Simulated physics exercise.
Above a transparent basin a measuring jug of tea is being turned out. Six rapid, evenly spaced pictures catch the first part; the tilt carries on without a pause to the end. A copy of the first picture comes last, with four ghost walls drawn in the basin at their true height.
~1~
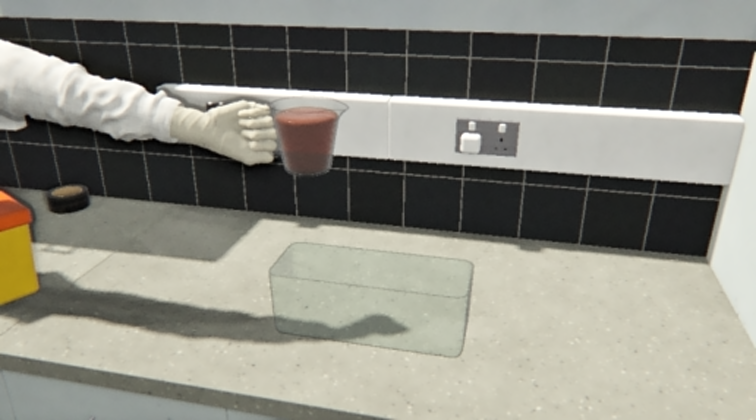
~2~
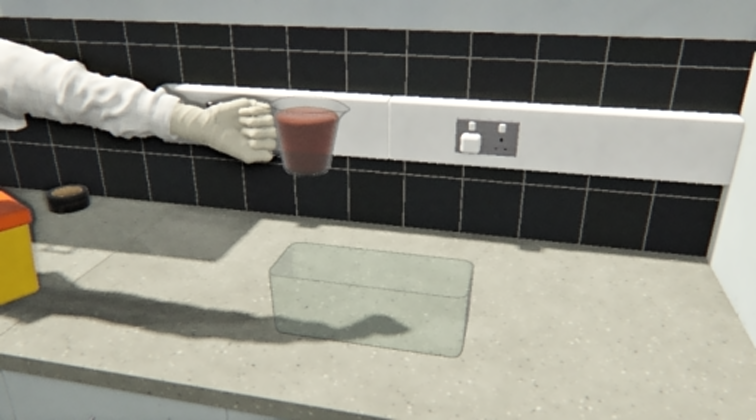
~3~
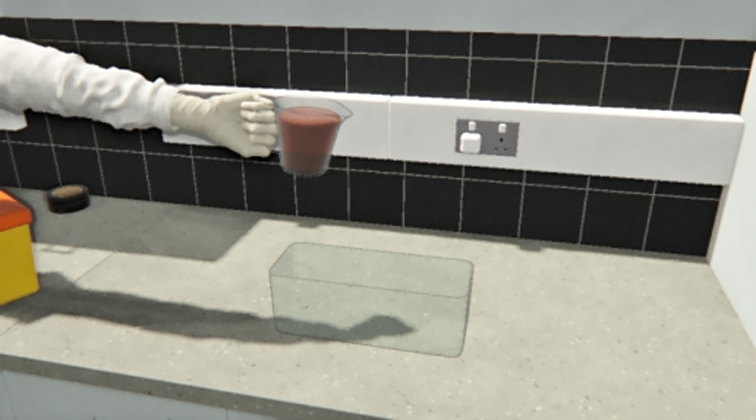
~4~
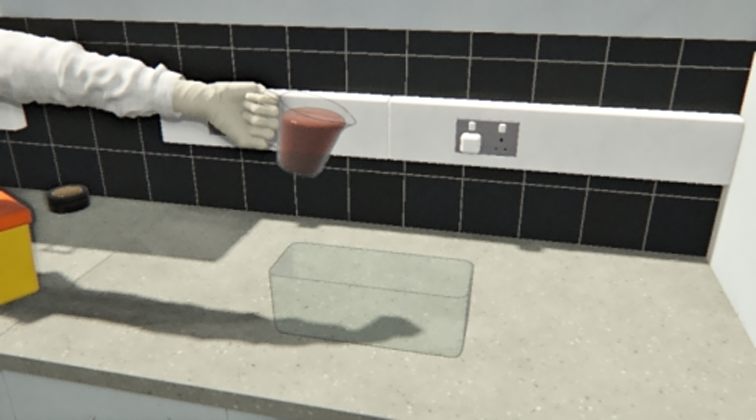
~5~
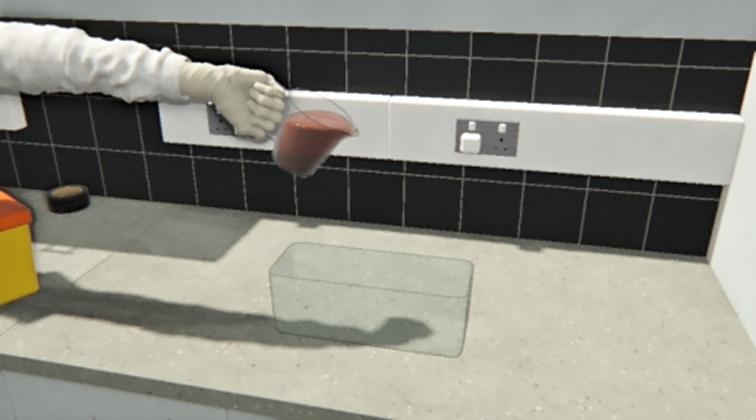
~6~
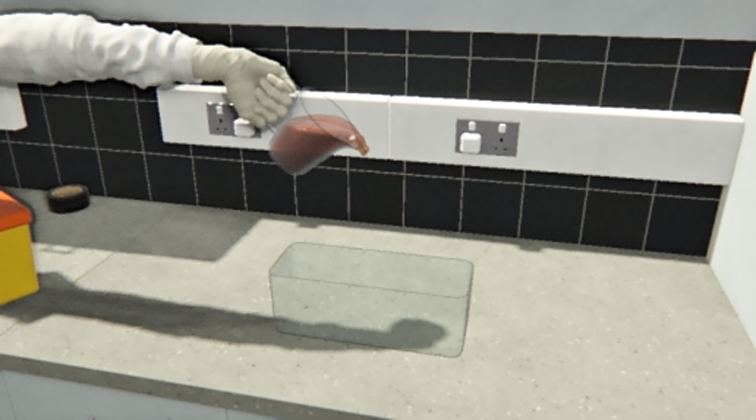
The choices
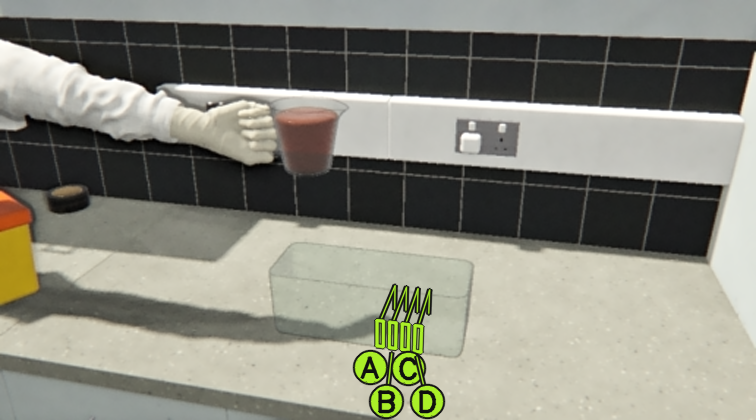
A gloved hand held a clear jug of reddish-brown liquid above a see-through basin on a counter, then gradually tilted it to the right until a little liquid slipped over the lip.
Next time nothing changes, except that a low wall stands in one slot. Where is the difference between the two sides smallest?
The answer is slot A.
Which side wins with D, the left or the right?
More ends on the left.
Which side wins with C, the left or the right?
The left one.
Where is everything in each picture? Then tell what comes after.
Upright, lip at (348, 108); basin from (276, 329) to (463, 355); nothing has left yet, in the first picture.
Tipped about 2°, lip at (349, 110); nothing has left yet, in the second picture.
Tipped about 8°, lip at (352, 115); nothing has left yet, in the third picture.
Tipped about 17°, lip at (355, 123); nothing has left yet, in the fourth picture.
Tipped about 30°, lip at (358, 134); tea is over the lip, down to (358, 134), in the fifth picture.
Tipped about 44°, lip at (358, 147); tea is over the lip, down to (366, 152), in the sixth picture.
On the marked copy, A at (379, 351); B at (391, 353); C at (404, 354); D at (416, 356).
Choosing A, about 48 % ends left of the wall and 47 % right of it; 5 % is lost outside.
Choosing B, about 70 % ends left of the wall and 23 % right of it; 8 % is lost outside.
Choosing C, about 85 % ends left of the wall and 7 % right of it; 8 % is lost outside.
Choosing D, about 89 % ends left of the wall and 7 % right of it; 4 % is lost outside.
